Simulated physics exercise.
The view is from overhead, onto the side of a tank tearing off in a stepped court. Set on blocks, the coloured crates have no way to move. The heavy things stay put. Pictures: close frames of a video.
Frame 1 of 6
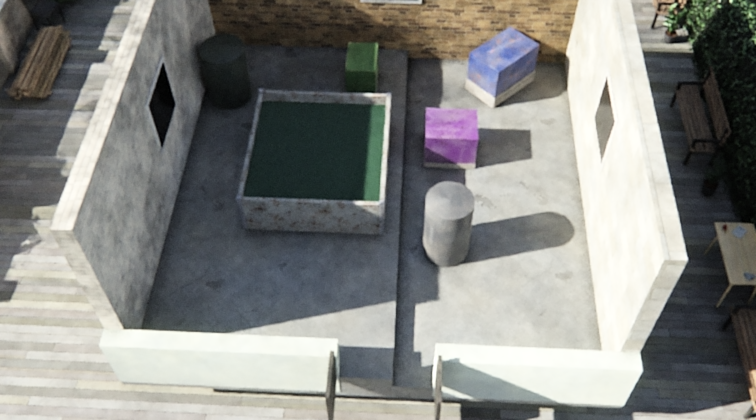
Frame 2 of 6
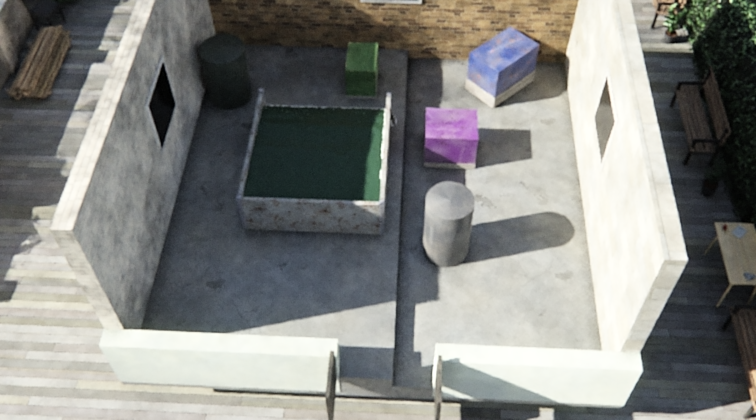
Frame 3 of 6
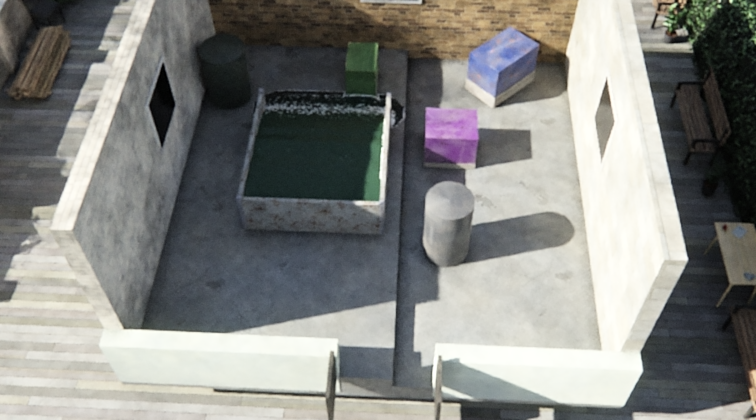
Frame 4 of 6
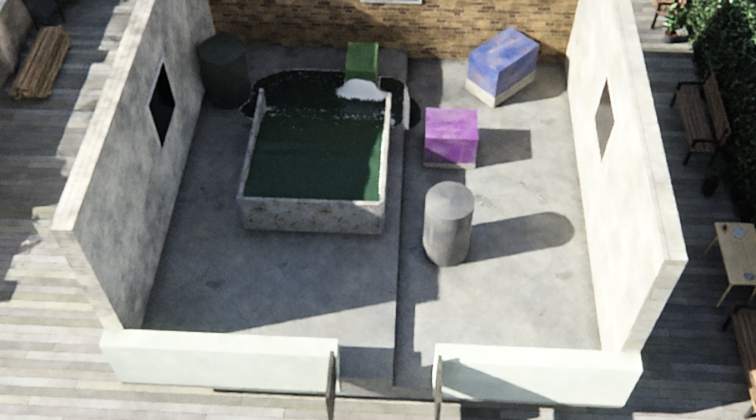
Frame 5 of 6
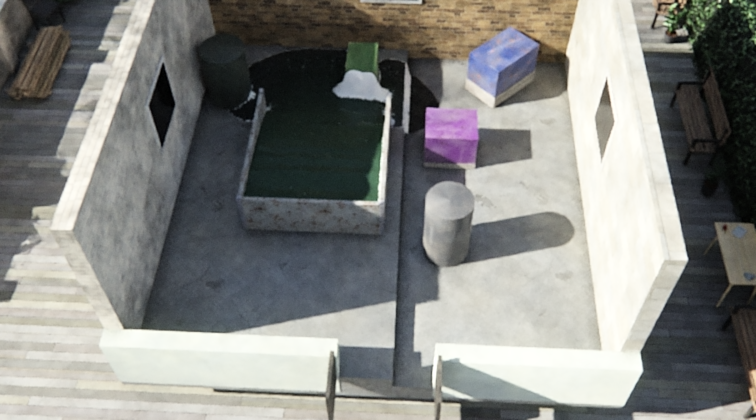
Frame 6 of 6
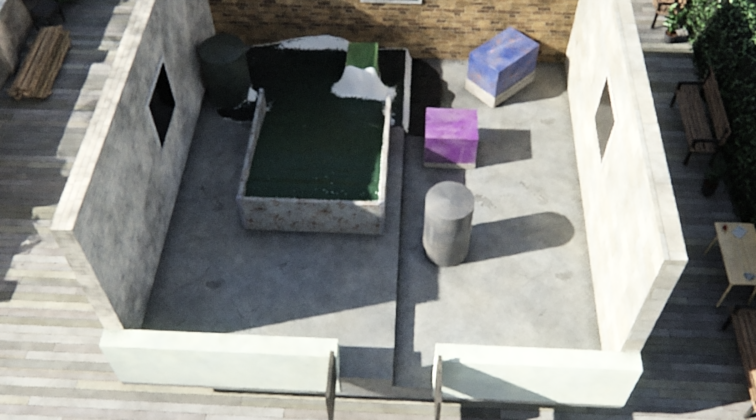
Dark green water sits still in an open tank in a walled court, then pours out as the tank's far side gives way. It spreads across the floor behind the tank, foams white around the green crate, and reaches the dark cylinder and the brick wall, while the coloured crates stay put.
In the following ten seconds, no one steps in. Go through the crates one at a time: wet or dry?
In the end the purple crate comes through with water on it. The green crate comes through with water on it. The blue crate comes through with water on it.
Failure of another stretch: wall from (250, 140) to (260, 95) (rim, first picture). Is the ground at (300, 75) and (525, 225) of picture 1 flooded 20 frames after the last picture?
One after the other: Covered, dry.
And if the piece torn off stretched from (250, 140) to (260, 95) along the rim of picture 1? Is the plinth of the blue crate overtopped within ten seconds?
The blue crate is not overtopped.
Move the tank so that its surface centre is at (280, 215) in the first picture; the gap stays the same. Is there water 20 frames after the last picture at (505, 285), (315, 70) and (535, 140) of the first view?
The first spot is not reached, the second inundated, and the third inundated.
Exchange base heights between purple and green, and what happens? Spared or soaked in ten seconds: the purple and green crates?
Well, the purple crate gets reached and the green crate gets reached.
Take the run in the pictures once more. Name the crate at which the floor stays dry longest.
Looks like the purple-painted one to me.
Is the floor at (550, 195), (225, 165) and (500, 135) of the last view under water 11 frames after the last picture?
Going through them in order, I'd say clear, clear and drenched.
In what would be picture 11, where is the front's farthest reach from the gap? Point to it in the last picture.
Somewhere near (497, 62).
A moment on, water covers 25 % of the floor; the purple crate water round its plinth, the green crate water round its plinth, the blue crate water round its plinth.
Next, water covers 30 % of the floor; the purple crate water round its plinth, the green crate water round its plinth, the blue crate water round its plinth.
Then, water covers 55 % of the floor; the purple crate water round its plinth, the green crate water round its plinth, the blue crate water round its plinth.
Later, water covers 85 % of the floor; the purple crate water round its plinth, the green crate water round its plinth, the blue crate water round its plinth.
In the end, water covers 95 % of the floor; the purple crate was topped, the green crate was topped, the blue crate was topped.
